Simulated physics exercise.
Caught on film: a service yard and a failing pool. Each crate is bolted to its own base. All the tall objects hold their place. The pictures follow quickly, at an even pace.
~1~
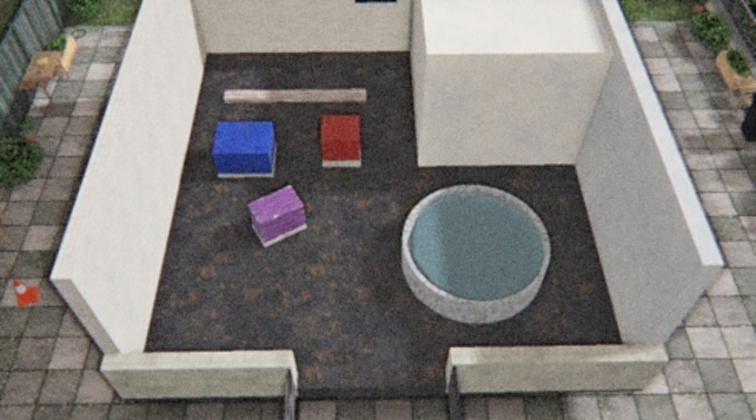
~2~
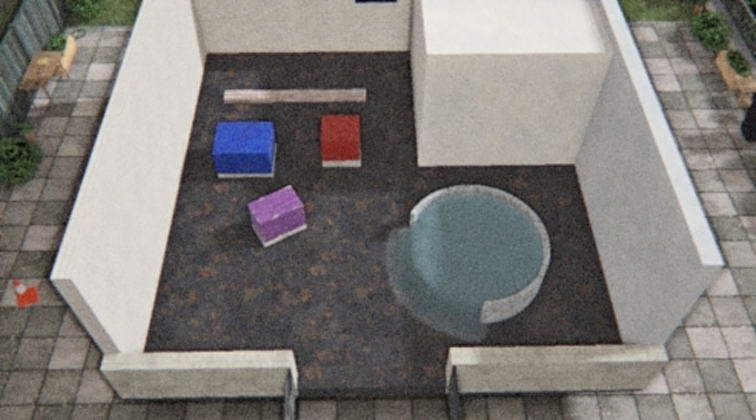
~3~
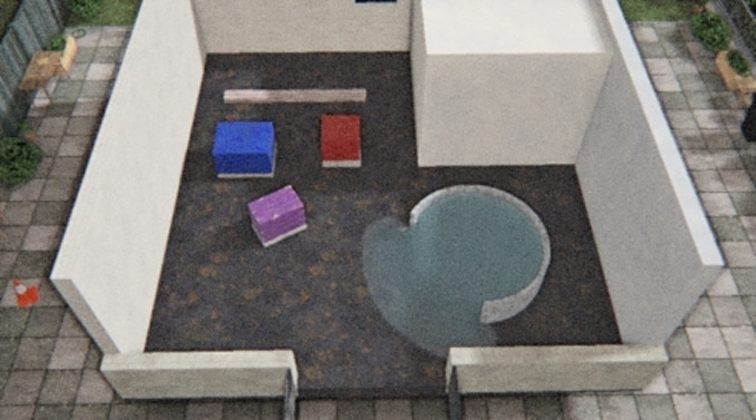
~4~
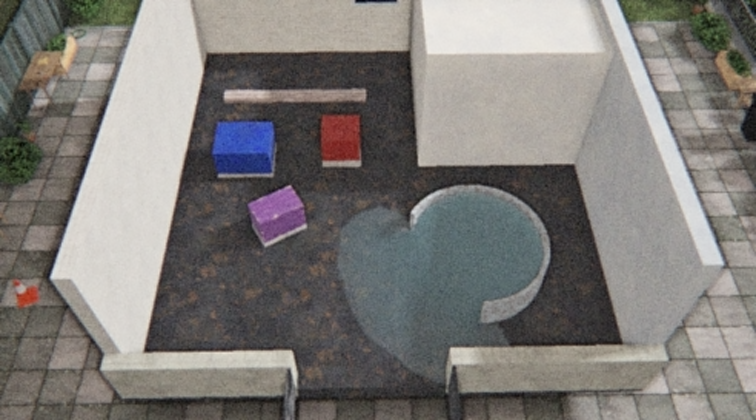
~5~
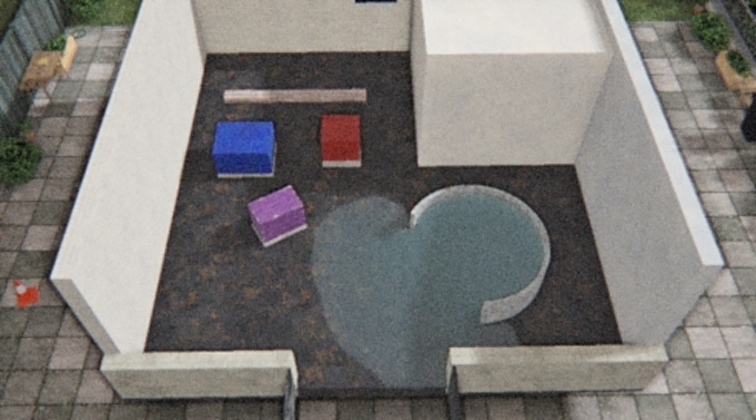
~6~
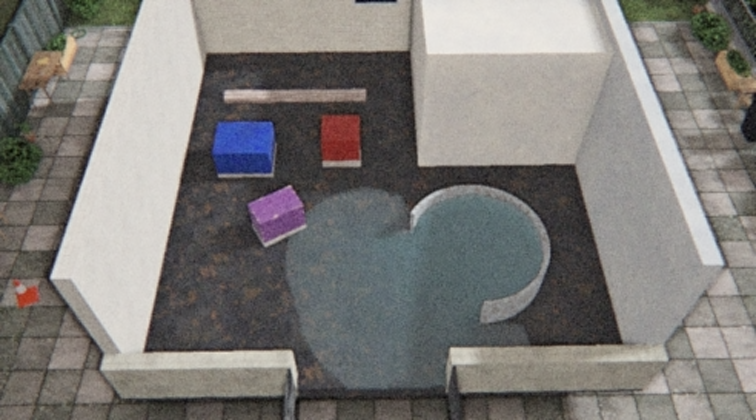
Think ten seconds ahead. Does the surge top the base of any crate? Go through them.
In the end: The purple crate gets wet; the red crate stays dry; the blue crate gets wet.
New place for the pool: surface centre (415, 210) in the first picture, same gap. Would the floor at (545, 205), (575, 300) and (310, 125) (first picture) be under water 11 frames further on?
One after the other: Not flooded, no water, awash.
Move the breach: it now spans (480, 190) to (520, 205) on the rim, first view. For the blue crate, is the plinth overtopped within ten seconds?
The blue crate is spared.
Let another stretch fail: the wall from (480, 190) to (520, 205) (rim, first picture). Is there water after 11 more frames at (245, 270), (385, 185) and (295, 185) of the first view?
In that order: Free of water, awash, free of water.
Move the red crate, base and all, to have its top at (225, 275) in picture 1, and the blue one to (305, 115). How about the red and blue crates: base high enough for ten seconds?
In short: The red one is soaked; the blue one is wetted.
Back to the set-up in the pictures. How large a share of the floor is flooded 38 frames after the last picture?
I make it 55 per cent.
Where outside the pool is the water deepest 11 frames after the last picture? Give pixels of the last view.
Near (139, 376).
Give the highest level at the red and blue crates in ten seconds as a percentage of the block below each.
Roughly 50 per cent, then 170 per cent.
A moment on, water covers 30 % of the floor; the purple crate water round its plinth, the red crate water round its plinth, the blue crate water round its plinth.
Next, water covers 40 % of the floor; the purple crate water round its plinth, the red crate water round its plinth, the blue crate water round its plinth.
Then, water covers 45 % of the floor; the purple crate water round its plinth, the red crate water round its plinth, the blue crate water round its plinth.
Later, water covers 55 % of the floor; the purple crate water round its plinth, the red crate water round its plinth, the blue crate water round its plinth.
In the end, water covers 85 % of the floor; the purple crate was topped, the red crate stayed above the water, the blue crate was topped.
